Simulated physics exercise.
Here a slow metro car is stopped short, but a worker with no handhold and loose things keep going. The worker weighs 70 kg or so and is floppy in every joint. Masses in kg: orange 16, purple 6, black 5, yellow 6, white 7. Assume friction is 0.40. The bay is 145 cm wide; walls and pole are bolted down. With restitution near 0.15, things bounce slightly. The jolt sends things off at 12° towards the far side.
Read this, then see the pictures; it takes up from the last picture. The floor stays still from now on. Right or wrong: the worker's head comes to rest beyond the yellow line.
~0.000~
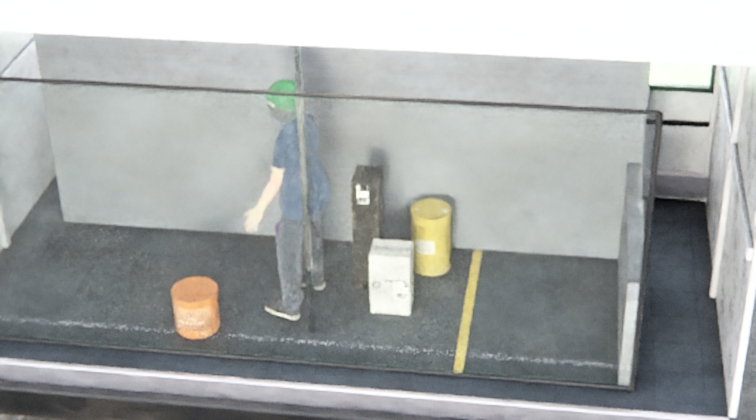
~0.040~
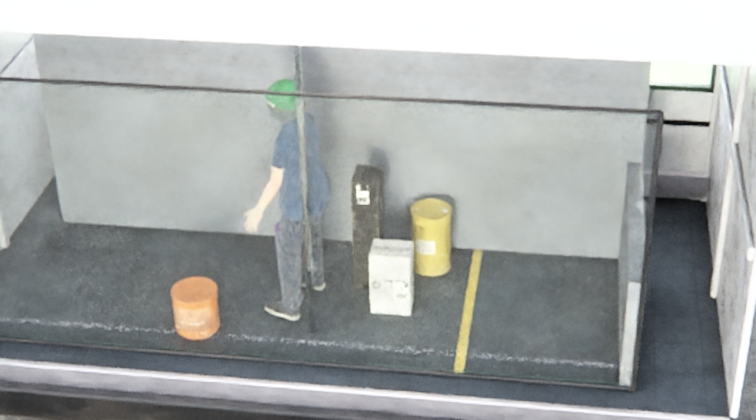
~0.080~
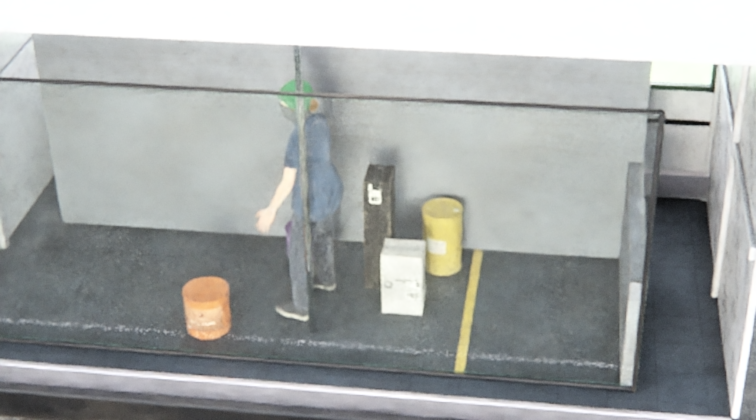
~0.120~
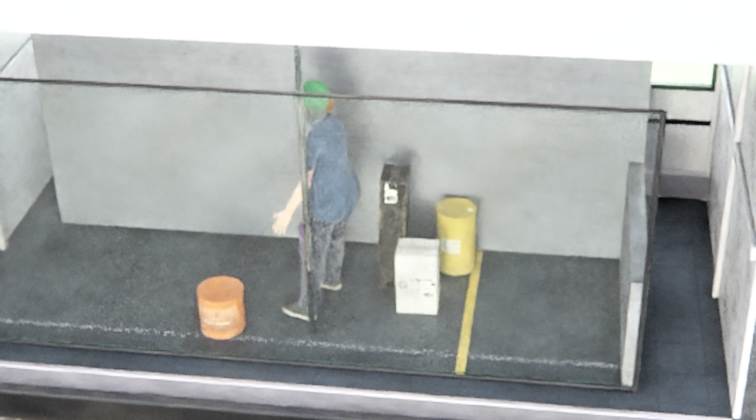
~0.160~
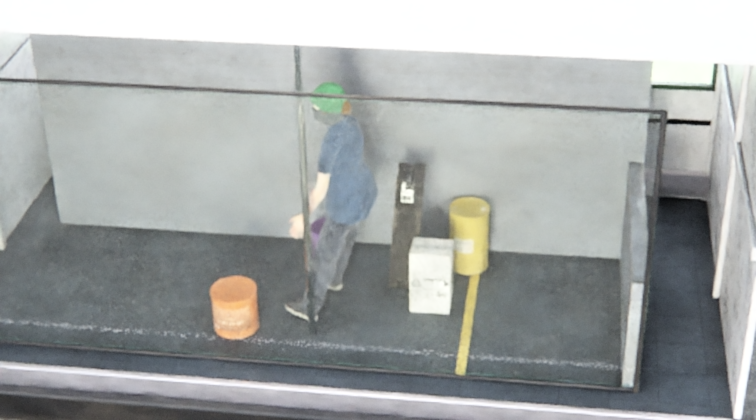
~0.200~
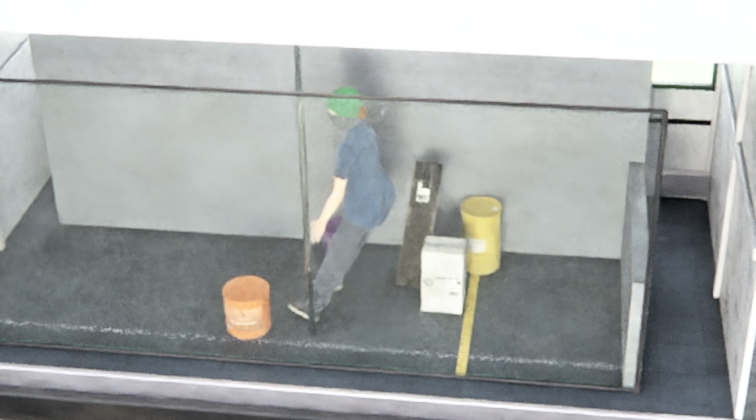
Right.
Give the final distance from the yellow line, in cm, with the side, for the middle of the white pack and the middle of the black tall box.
Past side for both: White pack at 90 cm, black tall box at 20 cm.
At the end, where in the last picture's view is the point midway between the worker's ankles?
Roughly (410, 295).
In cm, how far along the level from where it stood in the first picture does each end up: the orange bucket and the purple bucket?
Lab note: Orange bucket close to 60, purple bucket close to 80.
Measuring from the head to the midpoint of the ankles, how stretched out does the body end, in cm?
Roughly 110 cm.
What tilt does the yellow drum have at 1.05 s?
Tilt: Approx. 40°.
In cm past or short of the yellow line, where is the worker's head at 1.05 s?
Past it by some 60 cm.
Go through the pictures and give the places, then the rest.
In the first picture, worker's head (289, 110), orange bucket (196, 308), yellow line (459, 362).
In the second picture, worker's head (289, 110), orange bucket (196, 308).
In the third picture, worker's head (302, 110), orange bucket (207, 308).
In the fourth picture, worker's head (318, 111), orange bucket (222, 308).
In the fifth picture, worker's head (334, 113), orange bucket (235, 308).
In the sixth picture, worker's head (350, 118), orange bucket (248, 308), yellow line (462, 365). Everything loose set off at about 2.6 m/s.
After 0.40 s the worker's head is 28 cm short of the yellow line, near (430, 176) in the last picture's view; the orange bucket 113 cm short of the yellow line, tilted 0°.
After 0.65 s the worker's head is 23 cm past the yellow line, near (509, 235) in the last picture's view; the orange bucket 113 cm short of the yellow line, tilted 0°.
After 1.05 s the worker's head is 60 cm past the yellow line, near (565, 243) in the last picture's view.
Final state at 3.0 s, orange bucket stops short of the yellow line; purple bucket stops short of the yellow line; black tall box crosses the yellow line; yellow drum crosses the yellow line; white pack crosses the yellow line; worker's hips cross the yellow line; worker's head crosses the yellow line.
